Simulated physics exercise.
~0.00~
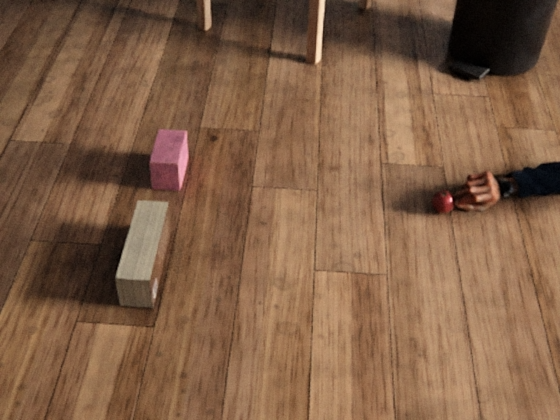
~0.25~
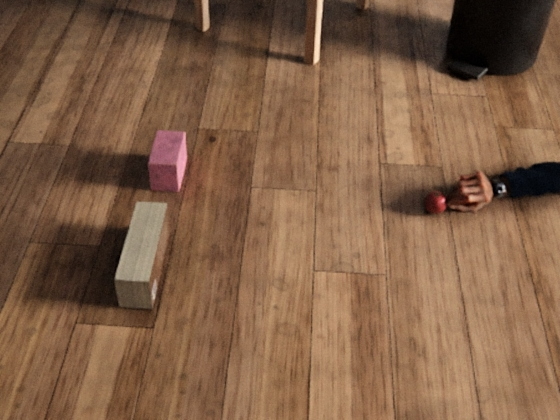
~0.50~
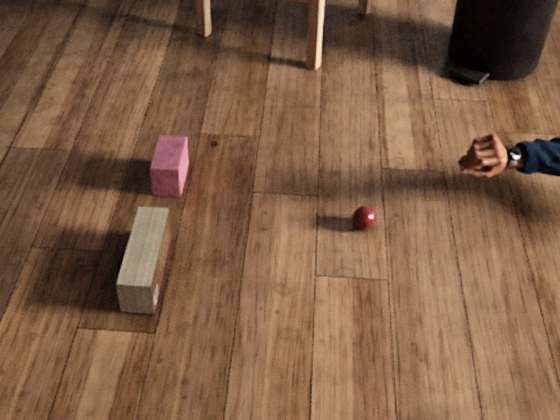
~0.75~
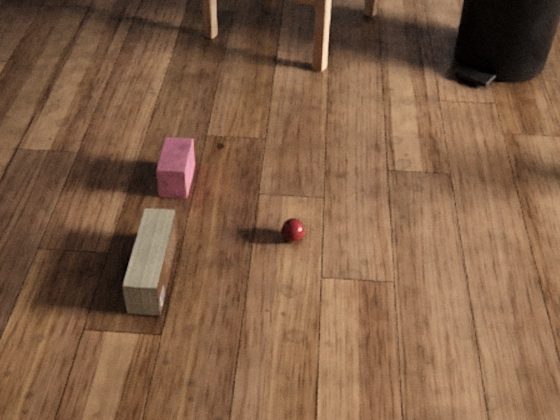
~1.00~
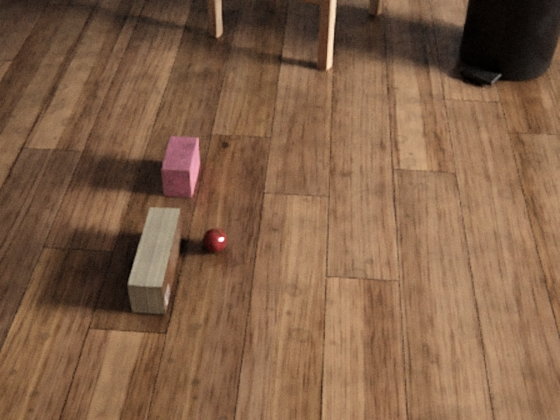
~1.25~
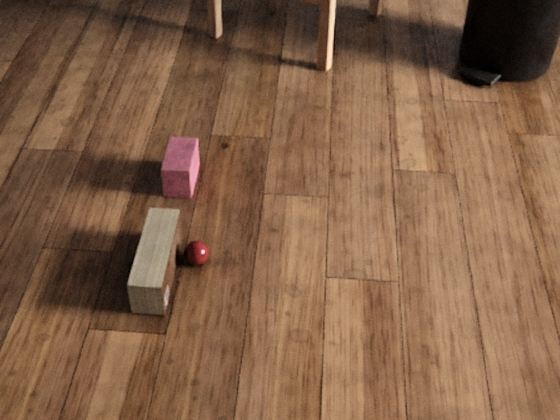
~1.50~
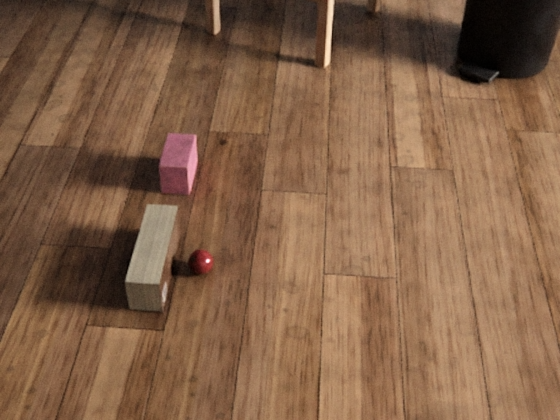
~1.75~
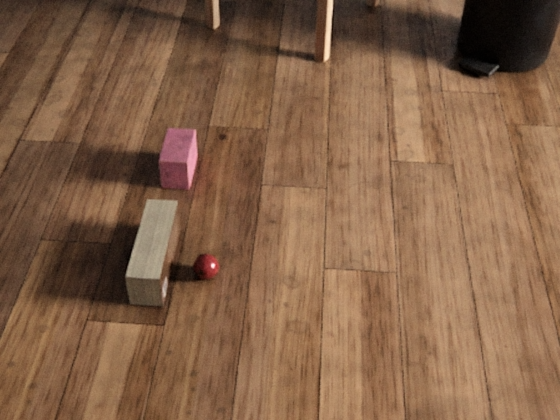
A small red ball, round as a tomato, starts at the right under the fingers of a dark-sleeved hand on a brown wood-plank floor, seen from above at a slant by a slightly swaying camera. At the left stand a pink block and, just nearer the viewer, a long pale wooden block, with chair legs and a black bin at the top. The hand sends the ball rolling left, lets go and draws back out of view. The ball crosses the open floor and reaches the pale block's right side. Stopped there, it bounces off and creeps slightly right and nearer the viewer, ending close beside the block.
